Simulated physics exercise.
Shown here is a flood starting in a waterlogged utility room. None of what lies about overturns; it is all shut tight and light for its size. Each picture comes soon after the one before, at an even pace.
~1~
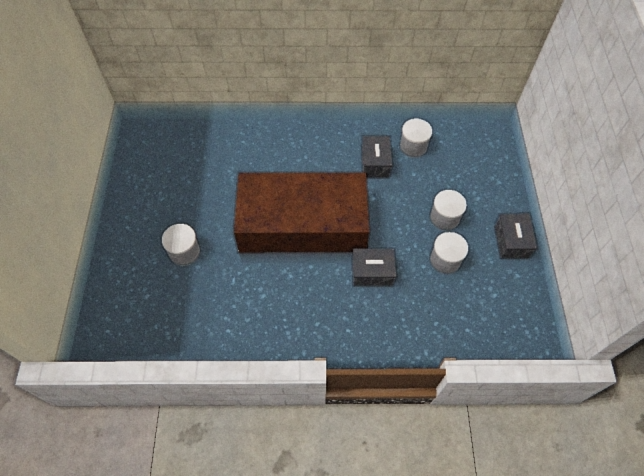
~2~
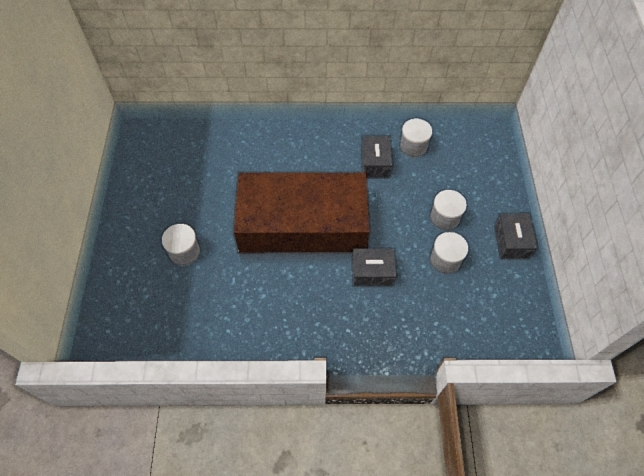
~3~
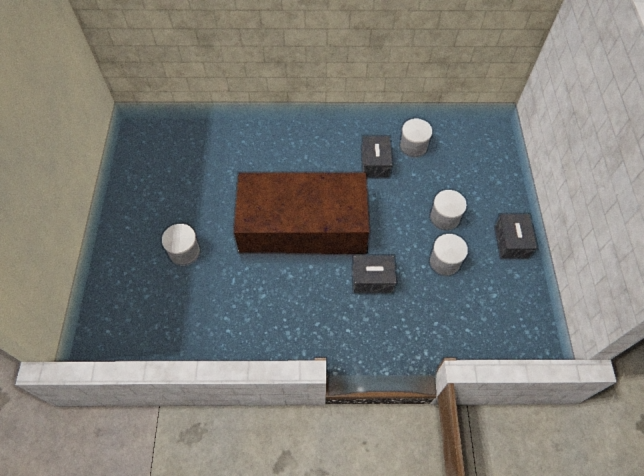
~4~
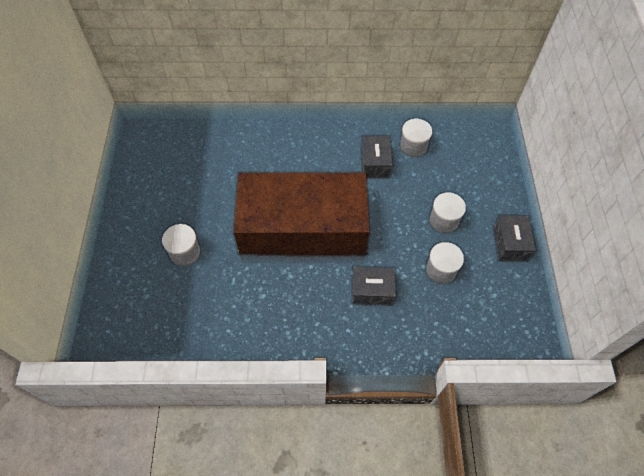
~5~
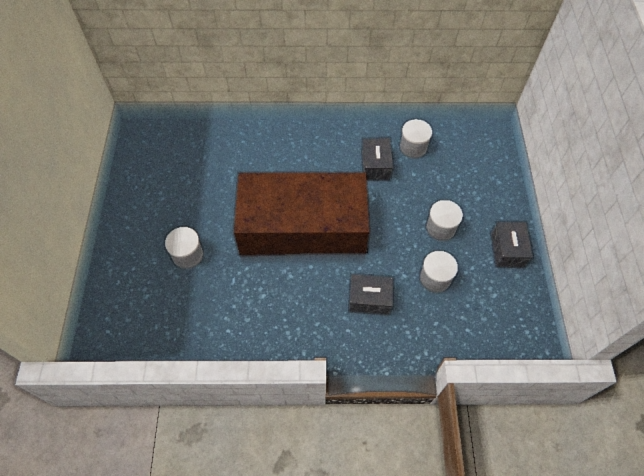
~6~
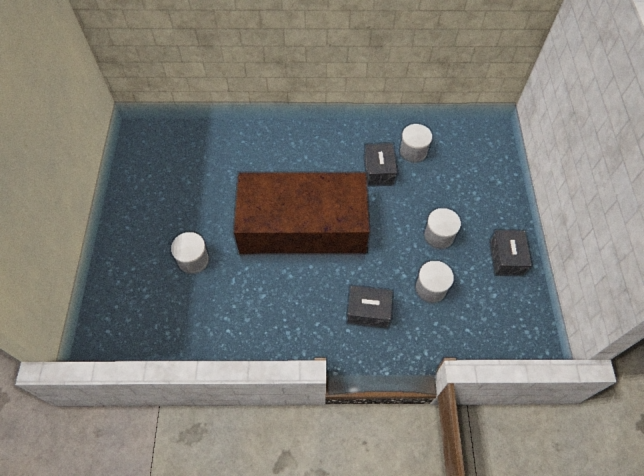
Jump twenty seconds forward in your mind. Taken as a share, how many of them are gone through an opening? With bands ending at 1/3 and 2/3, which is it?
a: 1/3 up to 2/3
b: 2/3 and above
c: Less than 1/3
2/3 and above (b).
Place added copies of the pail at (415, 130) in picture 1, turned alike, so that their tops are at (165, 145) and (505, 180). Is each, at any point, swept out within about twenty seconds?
Held back; swept away.
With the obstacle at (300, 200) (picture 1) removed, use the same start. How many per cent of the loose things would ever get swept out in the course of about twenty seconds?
Near 90 percent.
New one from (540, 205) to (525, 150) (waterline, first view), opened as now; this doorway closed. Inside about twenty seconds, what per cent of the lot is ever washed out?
70 in a hundred or thereabouts.
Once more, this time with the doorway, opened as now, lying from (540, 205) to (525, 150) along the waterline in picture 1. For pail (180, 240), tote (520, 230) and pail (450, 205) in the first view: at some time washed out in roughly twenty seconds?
Turn by turn - stays put, departs, departs.
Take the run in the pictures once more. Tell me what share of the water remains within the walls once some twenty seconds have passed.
About 42 percent.
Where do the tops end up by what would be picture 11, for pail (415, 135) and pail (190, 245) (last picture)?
The first top is near (439, 157) and the second near (224, 287).
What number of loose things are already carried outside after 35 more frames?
I count 6 altogether.
A moment on, 2 of 7 are out; 5 afloat.
Next, 4 of 7 are out; 3 afloat.
Later, 6 of 7 are out; 1 afloat.
In the end, 7 of 7 are out; 0 afloat.
